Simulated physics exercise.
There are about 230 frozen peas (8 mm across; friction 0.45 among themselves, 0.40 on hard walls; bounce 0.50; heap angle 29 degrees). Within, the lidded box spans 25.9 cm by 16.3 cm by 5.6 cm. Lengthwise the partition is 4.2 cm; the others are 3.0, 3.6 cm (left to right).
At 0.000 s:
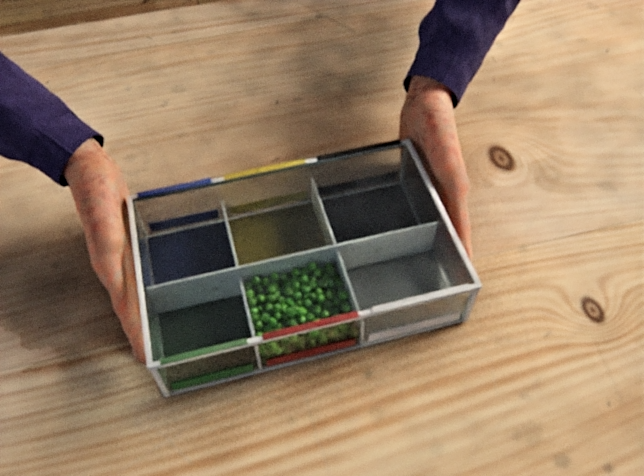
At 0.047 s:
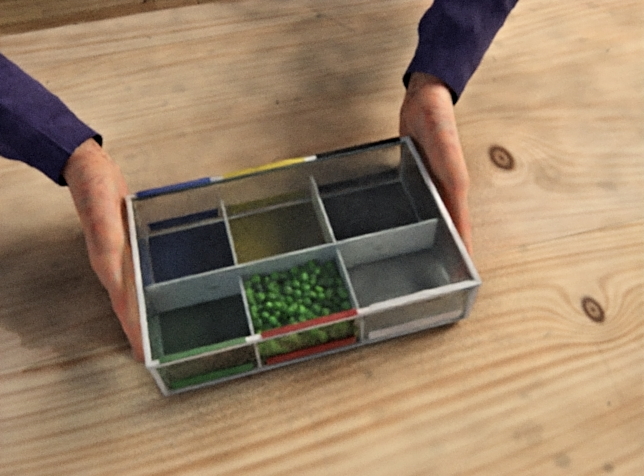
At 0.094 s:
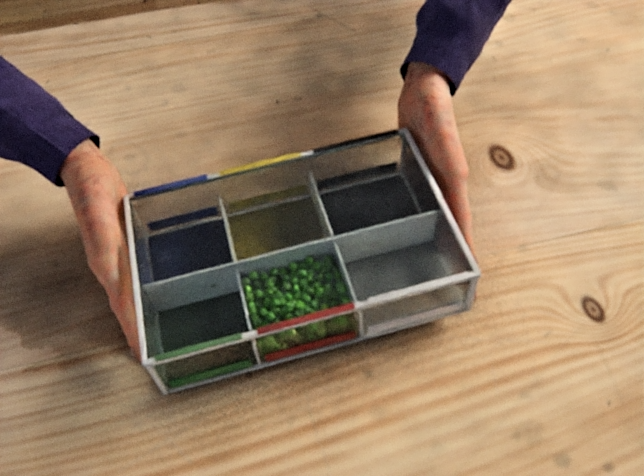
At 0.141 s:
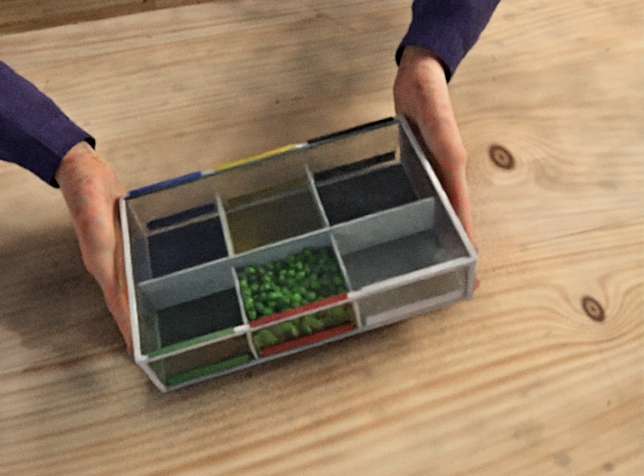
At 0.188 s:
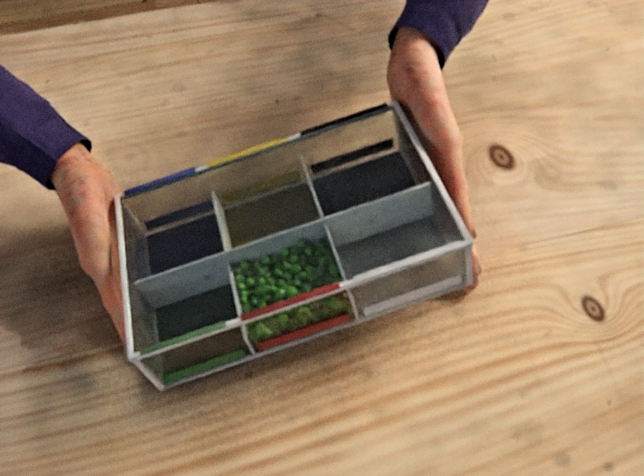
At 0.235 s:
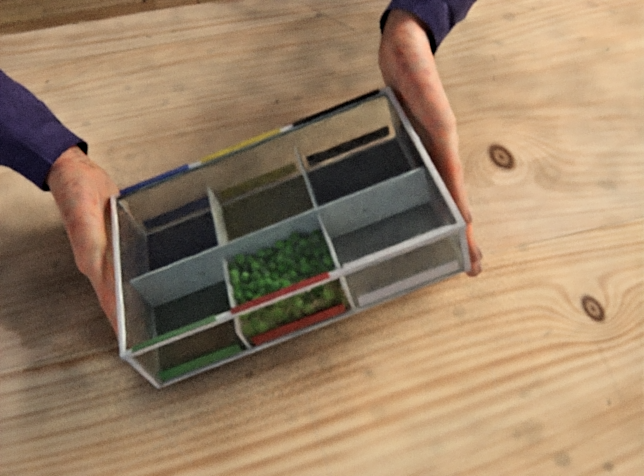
A clear box divided into six compartments, its rim marked in blue, yellow, black, green, red and white, sits on a pale, knotty wooden table seen from above at an angle. Green peas fill only the front middle compartment behind the red strip, while two hands in dark purple sleeves hold the ends. The hands gradually tilt the box, raising its right side and shifting it slightly left, as the camera stays still.
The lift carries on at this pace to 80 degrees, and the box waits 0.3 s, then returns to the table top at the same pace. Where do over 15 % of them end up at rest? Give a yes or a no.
In the end red: Passes the mark; blue: Passes the mark; green: Passes the mark; yellow: Misses the mark; white: Misses the mark; black: Misses the mark.
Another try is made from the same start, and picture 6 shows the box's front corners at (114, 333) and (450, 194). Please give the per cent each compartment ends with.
It comes out as red at 45 percent, blue at 25 percent, green at 30 percent, yellow at 0 percent, white at 0 percent and black at 0 percent.
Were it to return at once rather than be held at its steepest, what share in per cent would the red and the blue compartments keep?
Result - red: 40 %; blue: 20 %.
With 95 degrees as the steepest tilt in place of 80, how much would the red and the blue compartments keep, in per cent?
Red: 10; blue: 30 (per cent).
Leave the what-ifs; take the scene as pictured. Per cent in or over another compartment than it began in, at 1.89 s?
It comes to some 65 per cent.
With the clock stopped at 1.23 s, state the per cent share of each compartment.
You'd find red at 50, blue at 15, green at 35, yellow at 0, white at 0 and black at 0 per cent.
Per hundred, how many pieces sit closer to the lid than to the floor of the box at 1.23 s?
40 %.
After 1.23 s, tilt 80 degrees; red 50 %, blue 15 %, green 35 %.
After 1.89 s, tilt 41 degrees; red 35 %, blue 20 %, green 45 %.
Then, at 2.59 s, tilt 0 degrees; red 35 %, blue 20 %, green 45 %.
In the end, at 3.1 s, red 35 %, blue 20 %, green 45 %, yellow 0 %, white 0 %, black 0 %.
